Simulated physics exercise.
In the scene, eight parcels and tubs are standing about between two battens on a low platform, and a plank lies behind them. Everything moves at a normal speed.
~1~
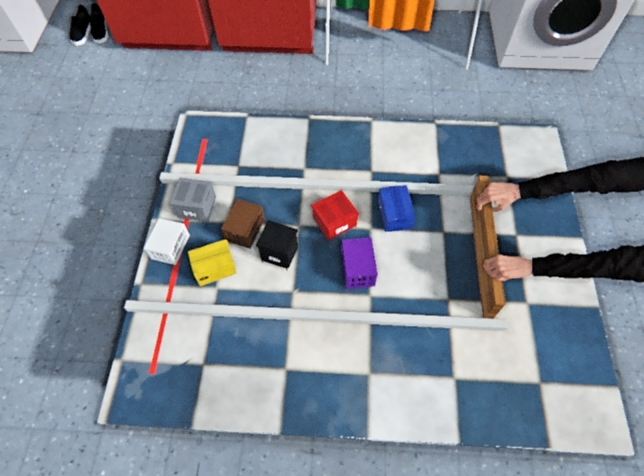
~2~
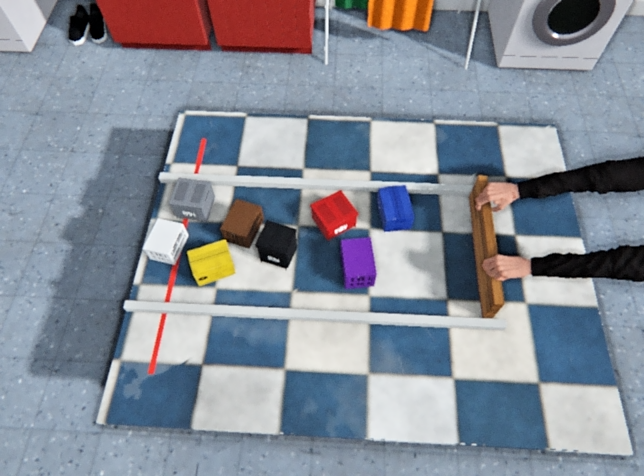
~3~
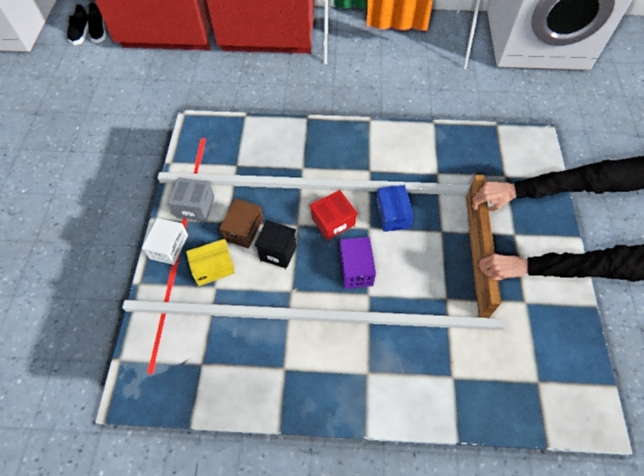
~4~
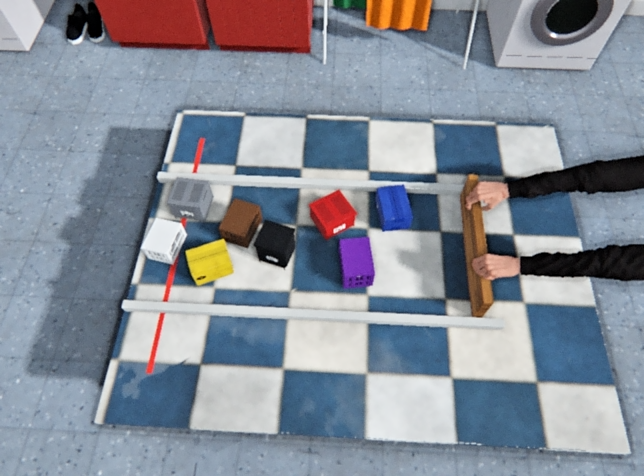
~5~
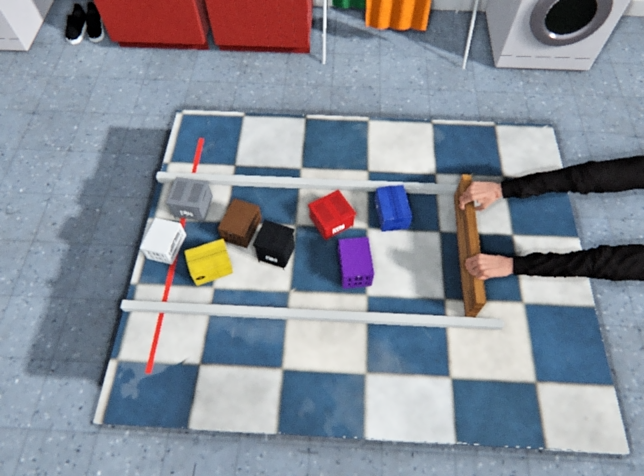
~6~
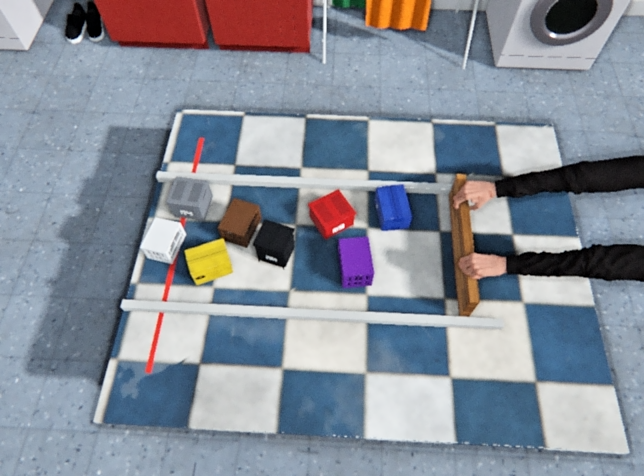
Two hands sliding a wooden plank slightly left between white rails on a checkered mat, toward coloured boxes that stay still.
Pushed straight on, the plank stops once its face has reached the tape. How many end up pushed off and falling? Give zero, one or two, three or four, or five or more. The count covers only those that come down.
Five or more fall.
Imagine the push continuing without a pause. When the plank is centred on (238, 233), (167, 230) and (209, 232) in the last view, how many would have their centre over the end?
Respectively, 1, 6 and 3.
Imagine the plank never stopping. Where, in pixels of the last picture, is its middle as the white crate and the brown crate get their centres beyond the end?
Approx. (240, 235) for the first, approx. (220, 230) for the second.
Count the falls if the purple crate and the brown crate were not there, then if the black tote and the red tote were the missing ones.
Fallen: 3 in the first try, 4 in the other.
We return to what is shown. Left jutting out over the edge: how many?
The answer comes to 0.
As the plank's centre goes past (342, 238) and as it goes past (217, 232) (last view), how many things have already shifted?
In order, the tallies are 3 and 8.
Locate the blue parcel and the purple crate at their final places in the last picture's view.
About (171, 197), and about (156, 252).
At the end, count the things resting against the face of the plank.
2 in contact.
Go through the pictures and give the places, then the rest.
In the first picture, white crate (167, 242); grey tote (194, 200); yellow box (213, 263); plank (486, 245); tape (182, 241).
In the second picture, grey tote (193, 200); blue parcel (395, 209).
In the third picture, yellow box (212, 263); red tote (333, 215).
In the fourth picture, white crate (165, 241); black tote (276, 245).
In the fifth picture, grey tote (191, 200); brown crate (240, 223).
In the sixth picture, white crate (164, 241); grey tote (191, 199); yellow box (210, 262); plank (463, 243); tape (178, 240).
Soon after, none off yet; white crate at rest near (164, 241); grey tote at rest near (191, 199); yellow box at rest near (210, 262).
Then, none off yet; white crate tipped well over near (123, 248); grey tote moved about its own width near (151, 192); yellow box moved about its own width near (160, 276).
By the end, the number that fall off is five or more; fallen, red tote, black tote, brown crate, yellow box, grey tote and white crate.
